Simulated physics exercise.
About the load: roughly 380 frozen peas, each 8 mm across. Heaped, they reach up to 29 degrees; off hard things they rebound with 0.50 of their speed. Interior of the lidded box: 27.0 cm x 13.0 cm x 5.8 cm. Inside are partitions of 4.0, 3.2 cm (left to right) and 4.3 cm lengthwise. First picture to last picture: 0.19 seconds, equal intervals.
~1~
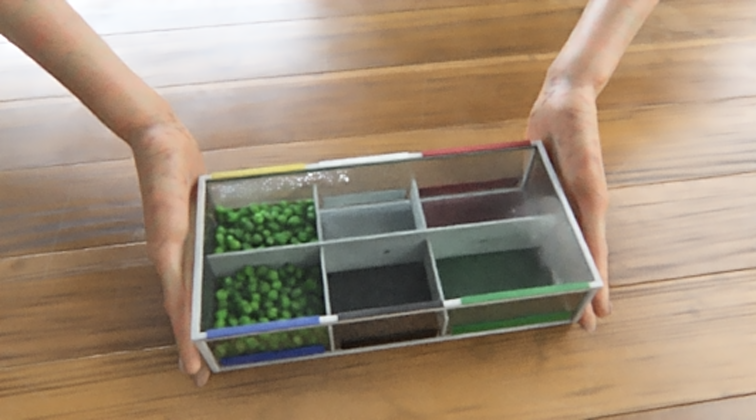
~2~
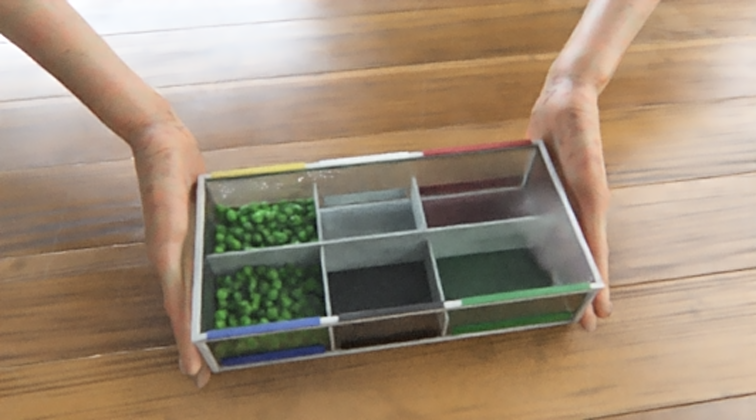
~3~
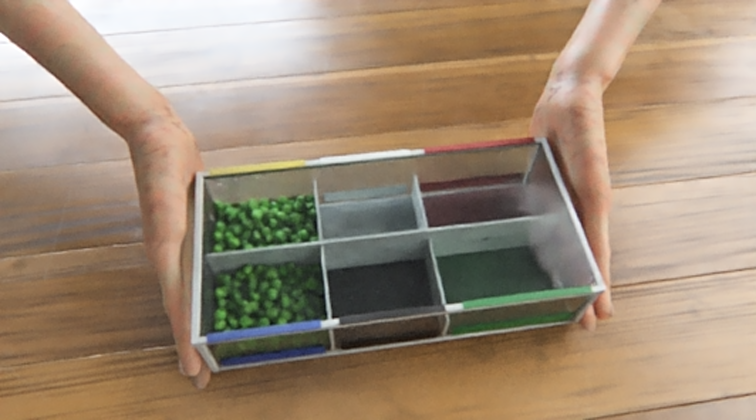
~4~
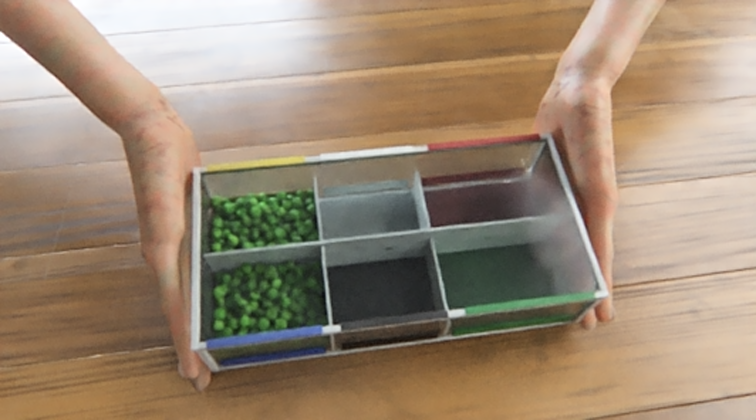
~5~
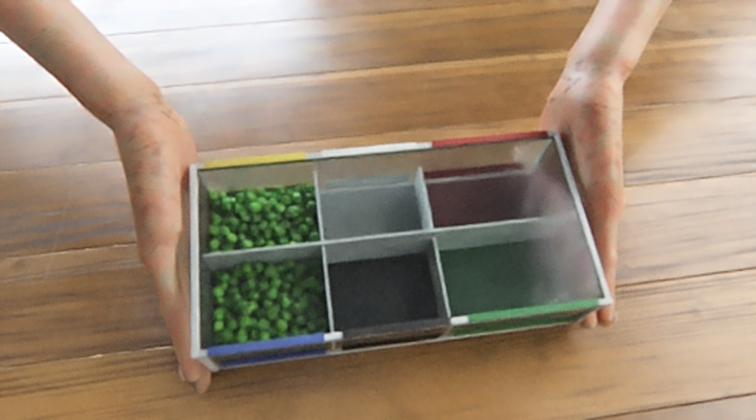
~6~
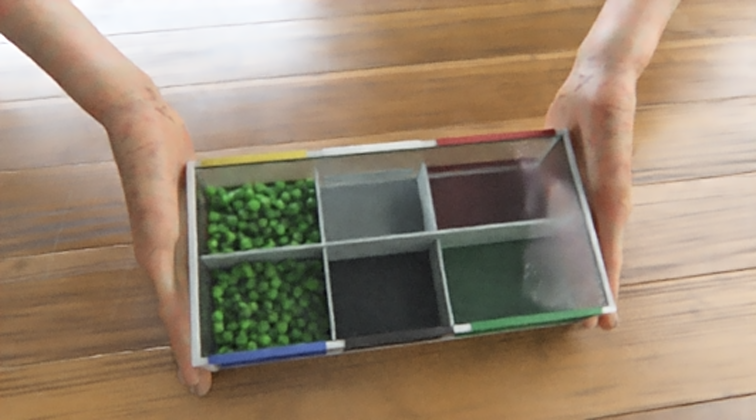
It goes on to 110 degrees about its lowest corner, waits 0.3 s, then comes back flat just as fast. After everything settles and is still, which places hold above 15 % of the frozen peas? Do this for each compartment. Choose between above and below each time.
Red compartment: Below, blue compartment: Above, green compartment: Below, yellow compartment: Above, white compartment: Below, black compartment: Below.
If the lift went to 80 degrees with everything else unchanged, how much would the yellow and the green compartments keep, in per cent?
Result - yellow at 40 percent, green at 0 percent.
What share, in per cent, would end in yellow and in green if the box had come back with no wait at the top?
Then yellow keeps 35% and green keeps 0%.
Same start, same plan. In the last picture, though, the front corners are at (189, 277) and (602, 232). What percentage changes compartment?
Around 15 per cent, it would seem.
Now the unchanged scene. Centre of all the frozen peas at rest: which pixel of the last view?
Approximately (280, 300) in the last picture.
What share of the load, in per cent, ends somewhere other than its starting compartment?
Roughly 20 in a hundred.
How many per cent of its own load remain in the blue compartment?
Something like 100 in a hundred.
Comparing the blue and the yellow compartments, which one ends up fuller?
The blue compartment.
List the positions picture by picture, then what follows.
In the first frame, box tilt 0 degrees, front corners at (199, 335) and (595, 283); blue 45 %, yellow 55 %.
In the second frame, box tilt 1 degrees, front corners at (199, 336) and (596, 284).
In the third frame, box tilt 3 degrees, front corners at (199, 339) and (598, 287), lowest corner right front.
In the fourth frame, box tilt 7 degrees, front corners at (199, 344) and (601, 293), lowest corner right front.
In the fifth frame, box tilt 12 degrees, front corners at (199, 351) and (604, 300), lowest corner right front.
In the sixth frame, box tilt 17 degrees, front corners at (200, 359) and (608, 307), lowest corner right front; blue 45 %, yellow 55 %.
Then, 0.91 s after the last picture, tilt 110 degrees; blue 55 %, yellow 40 %, black 5 %.
Then, 1.52 s after the last picture, tilt 59 degrees; blue 55 %, yellow 40 %, black 5 %.
Then, 2.18 s after the last picture, tilt 0 degrees; blue 55 %, yellow 35 %, black 5 %.
In the end, red 0 %, blue 55 %, green 0 %, yellow 35 %, white 0 %, black 5 %.
